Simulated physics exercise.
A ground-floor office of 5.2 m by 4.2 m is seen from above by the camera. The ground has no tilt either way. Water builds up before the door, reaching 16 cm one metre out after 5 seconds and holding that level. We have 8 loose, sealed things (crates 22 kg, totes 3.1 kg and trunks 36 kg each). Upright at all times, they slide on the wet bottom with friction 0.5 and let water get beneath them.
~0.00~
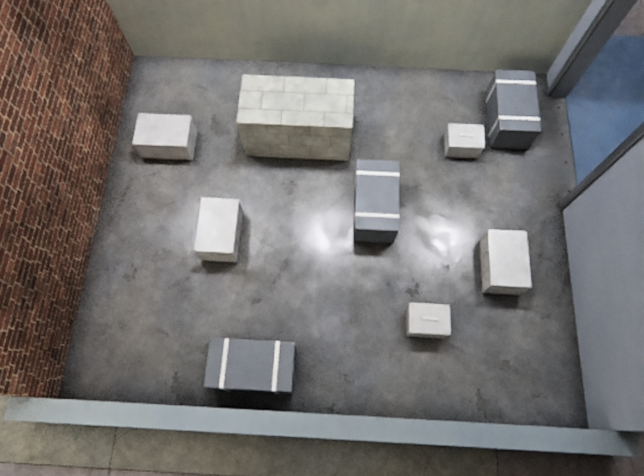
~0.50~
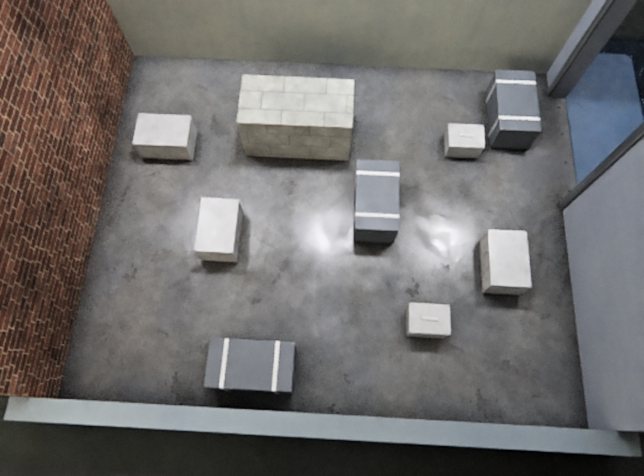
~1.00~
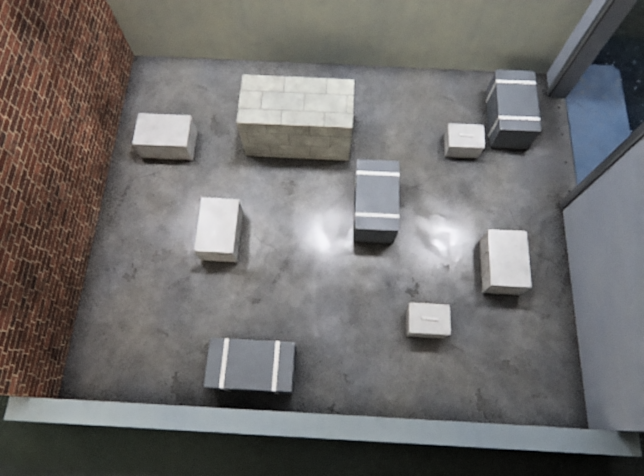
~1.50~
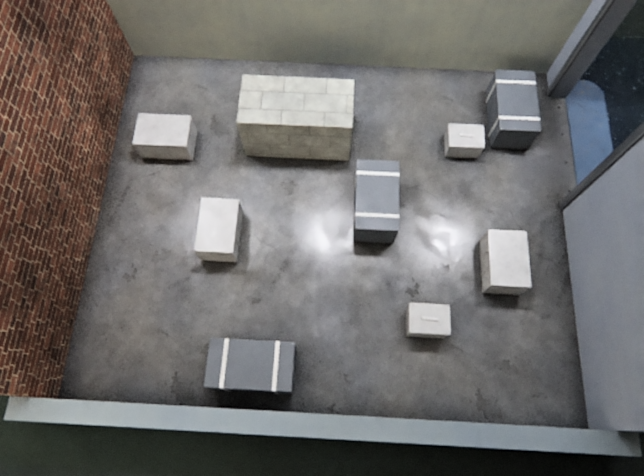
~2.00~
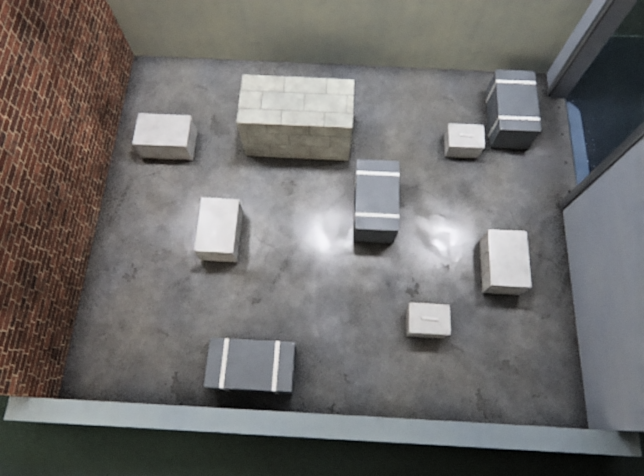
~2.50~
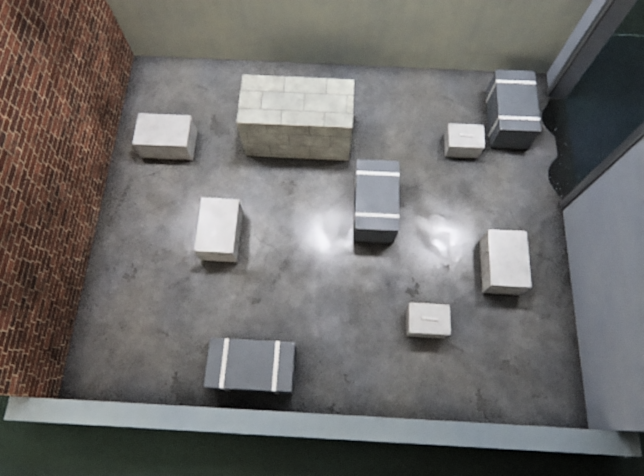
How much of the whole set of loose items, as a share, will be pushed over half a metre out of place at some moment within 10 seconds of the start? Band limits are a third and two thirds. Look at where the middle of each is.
The share is one to two thirds.
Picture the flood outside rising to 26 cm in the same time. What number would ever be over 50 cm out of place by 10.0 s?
With that change, 5 of them.
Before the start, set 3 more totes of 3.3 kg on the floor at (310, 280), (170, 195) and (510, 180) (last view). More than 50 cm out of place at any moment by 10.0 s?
One by one, in that order: Below it, below it, above it.
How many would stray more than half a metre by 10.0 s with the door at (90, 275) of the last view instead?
1.
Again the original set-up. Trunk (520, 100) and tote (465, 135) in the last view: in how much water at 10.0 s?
I'd put it at 7 cm and 6 cm respectively.
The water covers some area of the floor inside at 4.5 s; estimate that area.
At that time the wet patch spans about 2.5 m2.
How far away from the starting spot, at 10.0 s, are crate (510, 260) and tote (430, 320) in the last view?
First 0 cm, then 120 cm.
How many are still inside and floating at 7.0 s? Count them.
By my count, 0.
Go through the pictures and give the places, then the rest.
The first picture shows a crate at (162, 130) rests on the ground; a tote at (430, 319) rests on the ground; 0.0 m2 under water; 0 of 8 have shifted.
The second picture shows a crate at (162, 130), on the bottom; a tote at (430, 319), on the bottom; water covers 0.0 m2; 0 of 8 have shifted.
The third picture shows a crate at (162, 130) rests on the ground; a tote at (430, 319) rests on the ground; water covers 0.0 m2; 0 of 8 have shifted.
The fourth picture shows a crate at (162, 130), on the bottom; a tote at (430, 319), on the bottom; 0.0 m2 under water; 0 of 8 have shifted.
The fifth picture shows a crate at (162, 130), on the bottom; a tote at (430, 319), on the bottom; 0.0 m2 under water; 0 of 8 have shifted.
The sixth picture shows a crate at (162, 130), on the bottom; a tote at (430, 319), on the bottom; water covers 0.0 m2; 0 of 8 have shifted.
After 3.5 s 0 of 8 are over 50 cm from their spots; 0 afloat.
After 4.5 s 0 of 8 are over 50 cm from their spots; 0 afloat.
After 7.0 s 0 of 8 are over 50 cm from their spots; 0 afloat.
After 10.0 s 3 of 8 are over 50 cm from their spots, and 3 have been at some point; 2 afloat.
